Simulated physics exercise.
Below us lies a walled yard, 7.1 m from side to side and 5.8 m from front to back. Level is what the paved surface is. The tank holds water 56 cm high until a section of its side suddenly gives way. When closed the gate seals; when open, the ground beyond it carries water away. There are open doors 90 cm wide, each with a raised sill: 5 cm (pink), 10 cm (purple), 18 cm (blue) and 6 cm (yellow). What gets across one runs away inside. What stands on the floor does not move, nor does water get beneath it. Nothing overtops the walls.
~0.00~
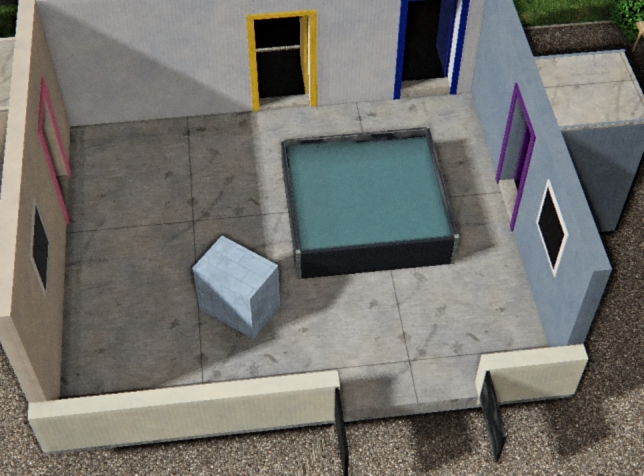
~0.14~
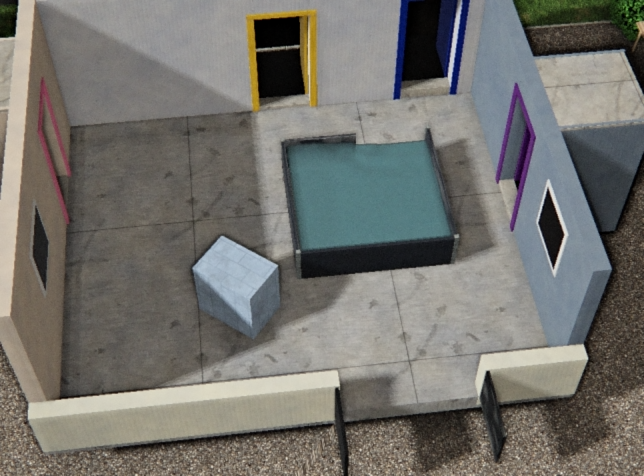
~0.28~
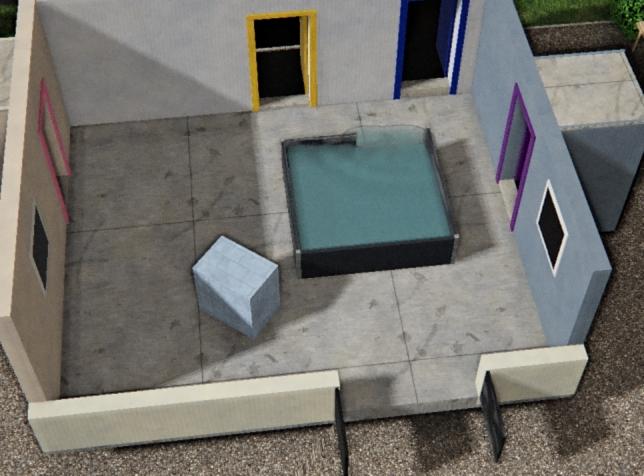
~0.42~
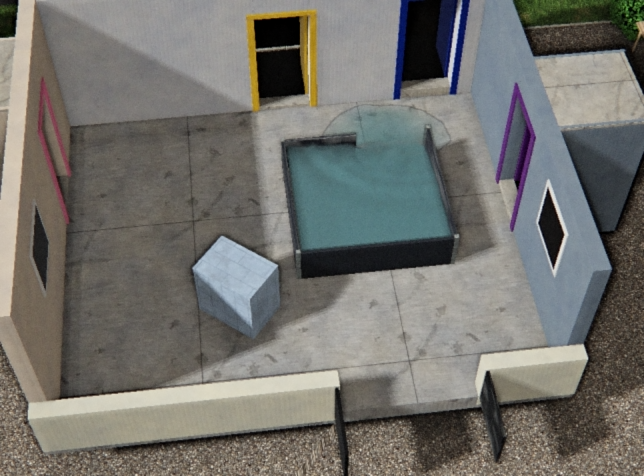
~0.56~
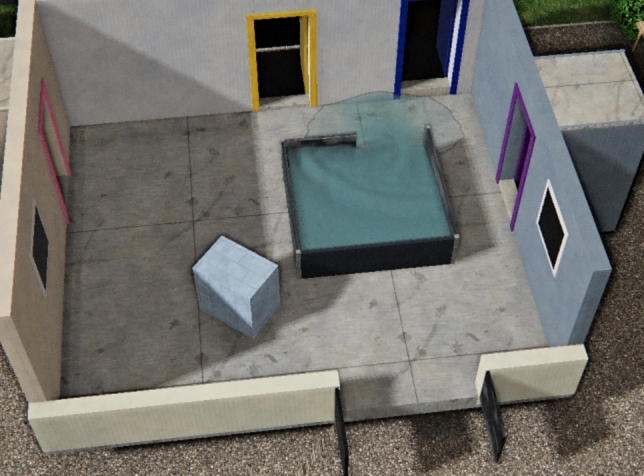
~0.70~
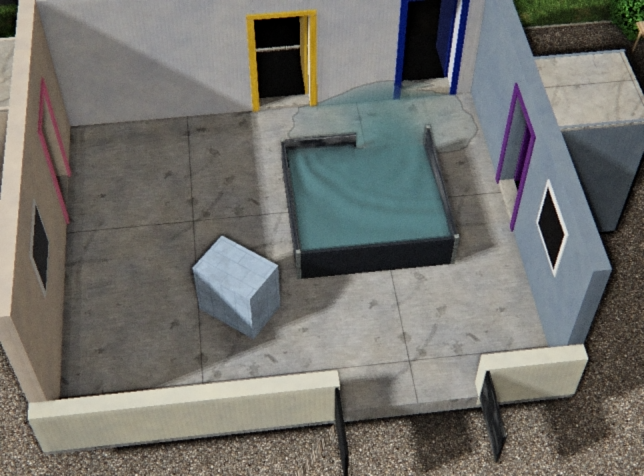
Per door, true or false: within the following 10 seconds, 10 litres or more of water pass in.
Pink door: True. Purple door: False. Blue door: True. Yellow door: True.
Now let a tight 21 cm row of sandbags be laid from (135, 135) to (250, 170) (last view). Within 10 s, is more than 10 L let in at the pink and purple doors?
Against the limit, the pink door stays within it and the purple door stays within it.
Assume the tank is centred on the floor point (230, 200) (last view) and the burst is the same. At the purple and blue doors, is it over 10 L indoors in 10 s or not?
Well, purple ends up inside the mark and blue ends up inside the mark.
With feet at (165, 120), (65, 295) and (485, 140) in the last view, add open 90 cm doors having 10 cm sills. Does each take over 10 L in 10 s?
Per doorway, in order: Insufficient / insufficient / sufficient.
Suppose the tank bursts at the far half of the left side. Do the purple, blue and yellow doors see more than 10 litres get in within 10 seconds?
Note: Purple short of the mark, blue short of the mark, yellow short of the mark.
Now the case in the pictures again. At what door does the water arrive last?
Last: Pink.
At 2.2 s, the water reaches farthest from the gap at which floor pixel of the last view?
I'd mark it close to (144, 123).
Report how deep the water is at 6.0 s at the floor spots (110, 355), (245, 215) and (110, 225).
2, 1, 7 cm.
After 1.4 s water covers 10 % of the floor and is deepest (50 cm) near (468, 95); pink door not reached, purple door not reached, blue door 32 cm at the sill, 18 L in, yellow door 10 cm at the sill, 1 L in.
After 2.2 s water covers 25 % of the floor and is deepest (44 cm) near (468, 95); pink door not reached, purple door 2 cm at the sill, 0 L in, blue door 36 cm at the sill, 78 L in, yellow door 10 cm at the sill, 6 L in.
After 3.5 s water covers 50 % of the floor and is deepest (30 cm) near (468, 95); pink door 8 cm at the sill, 0 L in, purple door 6 cm at the sill, 0 L in, blue door 28 cm at the sill, 161 L in, yellow door 9 cm at the sill, 15 L in.
After 6.0 s water covers 70 % of the floor and is deepest (22 cm) near (468, 95); pink door 10 cm at the sill, 41 L in, purple door 5 cm at the sill, 0 L in, blue door 20 cm at the sill, 198 L in, yellow door 7 cm at the sill, 23 L in.
After 10.0 s water covers 95 % of the floor and is deepest (12 cm) near (552, 373); pink door 7 cm at the sill, 75 L in, purple door 4 cm at the sill, 0 L in, blue door 12 cm at the sill, 201 L in, yellow door 5 cm at the sill, 26 L in.
